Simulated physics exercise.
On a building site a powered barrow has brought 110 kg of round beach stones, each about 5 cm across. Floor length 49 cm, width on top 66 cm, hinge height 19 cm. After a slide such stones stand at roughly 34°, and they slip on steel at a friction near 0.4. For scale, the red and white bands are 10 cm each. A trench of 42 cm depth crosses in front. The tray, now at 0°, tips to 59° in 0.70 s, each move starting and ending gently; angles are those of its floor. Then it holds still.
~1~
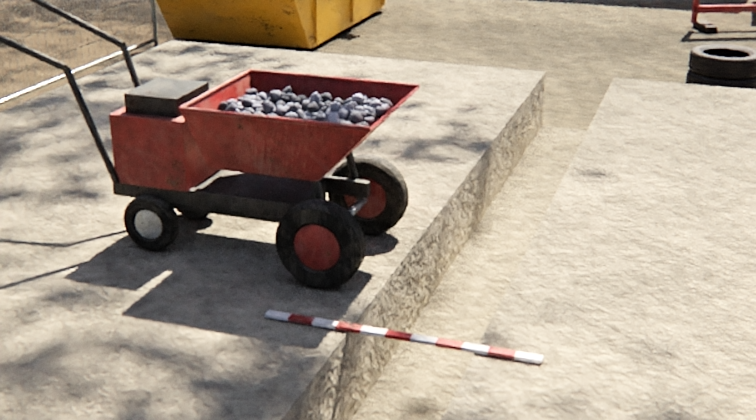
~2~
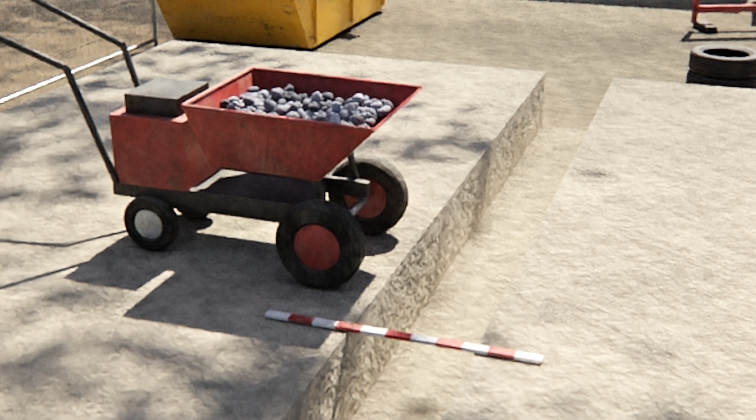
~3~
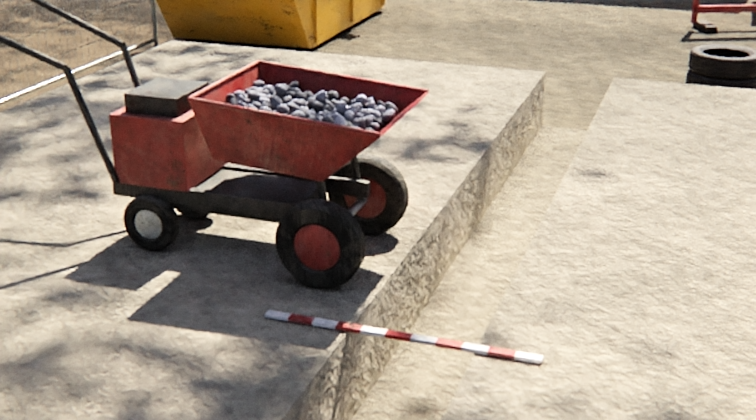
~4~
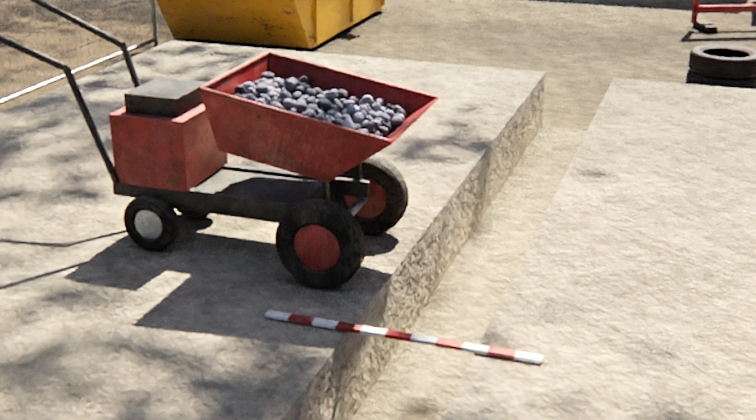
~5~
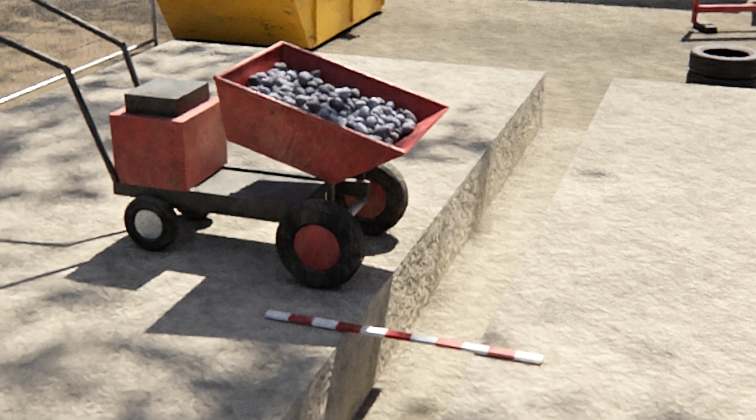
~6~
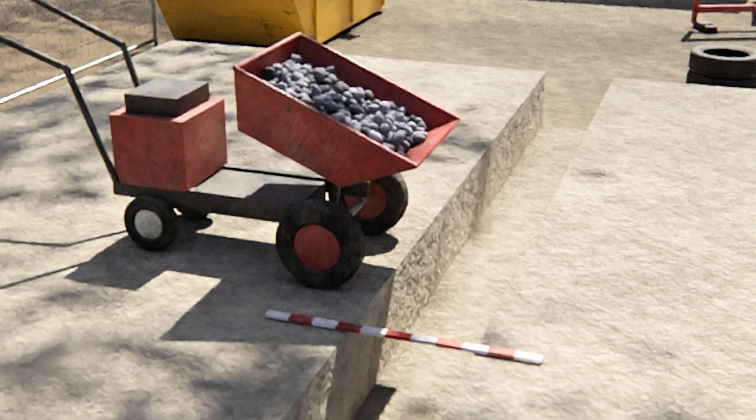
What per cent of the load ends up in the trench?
Close to 43 in a hundred.
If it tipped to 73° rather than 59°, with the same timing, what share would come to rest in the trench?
Then about 40 per cent.
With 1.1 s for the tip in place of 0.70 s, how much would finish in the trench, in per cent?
It would be near 50 per cent.
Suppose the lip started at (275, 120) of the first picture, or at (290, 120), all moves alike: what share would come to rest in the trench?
Near 100 per cent from the first place, 100 from the second.
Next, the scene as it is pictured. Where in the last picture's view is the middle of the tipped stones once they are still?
Their middle is at about (531, 280).
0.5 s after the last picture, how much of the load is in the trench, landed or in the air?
About 10 per cent by then.
Then, 0.2 s after the last picture the floor is at 49°, 100 % in the tray; the foremost stones are at (449, 191).
Then, 0.5 s after the last picture the floor is at 59°, 81 % in the tray, 12 % in the trench, 7 % past the trench; the foremost stones are at (533, 276).
Then, 0.8 s after the last picture the floor is at 59°, 32 % in the tray, 15 % in the trench, 53 % past the trench; the foremost stones are at (674, 298).
Then, 2.8 s after the last picture the floor is at 59°, 0 % in the tray, 43 % in the trench, 57 % past the trench; the foremost stones are past the picture's edge.
